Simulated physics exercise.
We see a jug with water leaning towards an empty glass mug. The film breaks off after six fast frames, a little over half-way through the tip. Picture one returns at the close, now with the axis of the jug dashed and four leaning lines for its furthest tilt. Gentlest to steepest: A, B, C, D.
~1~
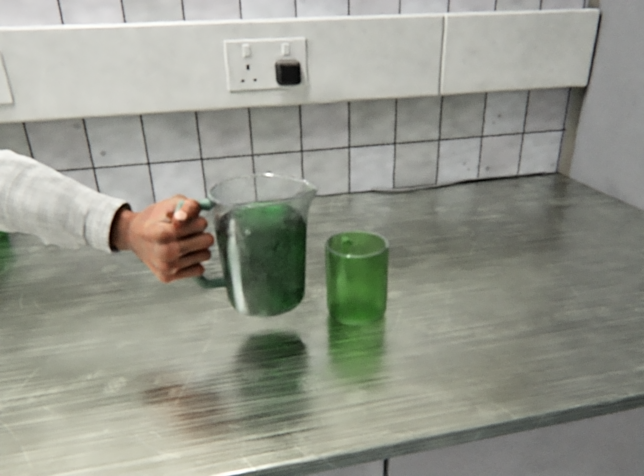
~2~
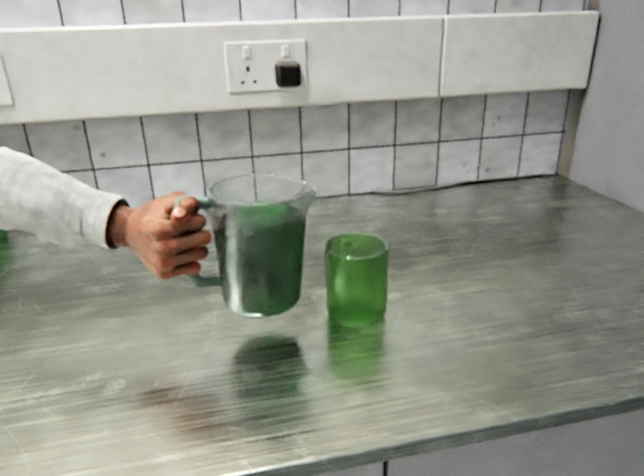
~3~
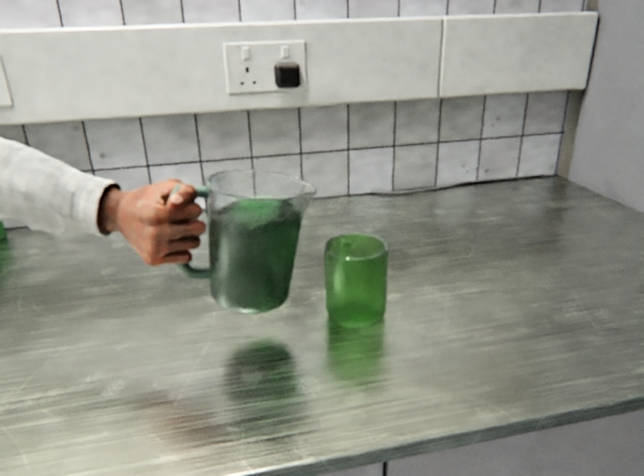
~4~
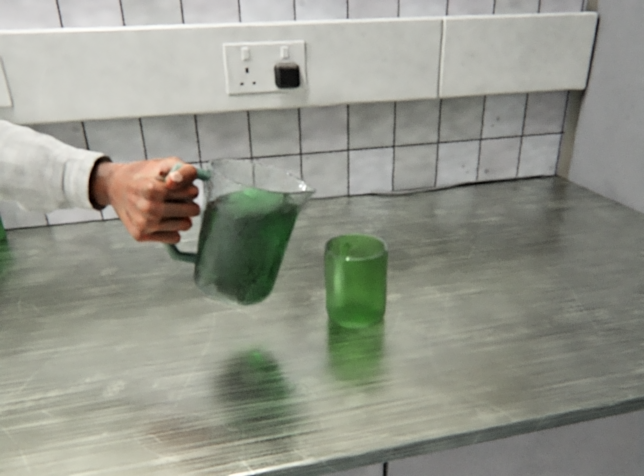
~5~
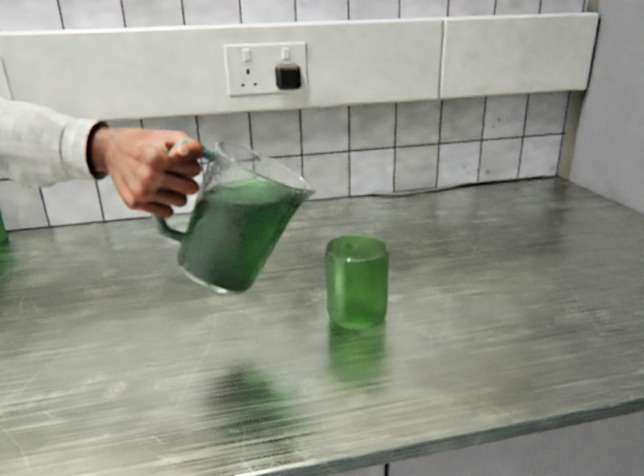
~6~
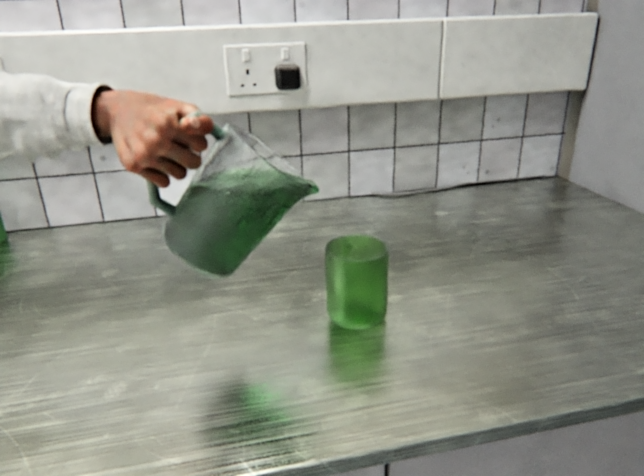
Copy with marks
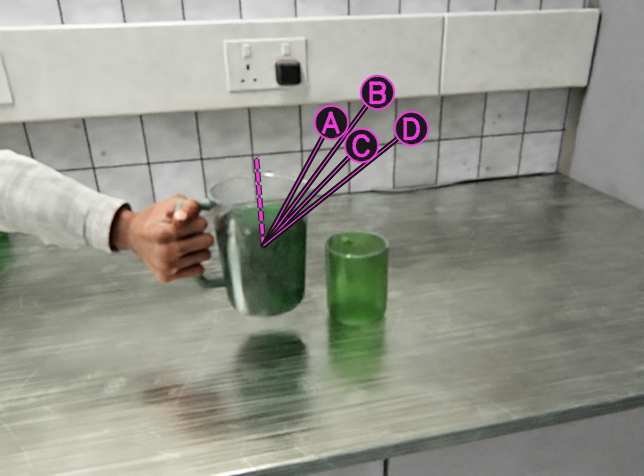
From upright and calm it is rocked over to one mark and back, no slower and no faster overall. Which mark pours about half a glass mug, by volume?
I would pick tilt D.
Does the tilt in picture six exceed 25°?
Yes, it does.
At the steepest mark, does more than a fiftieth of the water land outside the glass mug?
No, it does not.
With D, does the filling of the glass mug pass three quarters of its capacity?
No, less.
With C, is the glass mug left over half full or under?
Under half.
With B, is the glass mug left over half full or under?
Under.
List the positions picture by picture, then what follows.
The first picture shows upright, lip at (316, 186); rim of the glass mug round (357, 242); nothing has left yet.
The second picture shows tipped about 2°, lip at (315, 188); nothing has left yet.
The third picture shows tipped about 8°, lip at (314, 189); nothing has left yet.
The fourth picture shows tipped about 17°, lip at (314, 189); nothing has left yet.
The fifth picture shows tipped about 28°, lip at (314, 190); nothing has left yet.
The sixth picture shows tipped about 40°, lip at (313, 190); water is over the lip, down to (313, 190).
In magenta, A at (322, 137); B at (366, 105); C at (349, 156); D at (397, 138).
For tilt A, nothing reaches the glass mug.
For tilt B, the glass mug ends with about 12 % of what it can hold.
For tilt C, the glass mug ends with about 28 % of what it can hold.
For tilt D, the glass mug ends with about 50 % of what it can hold.
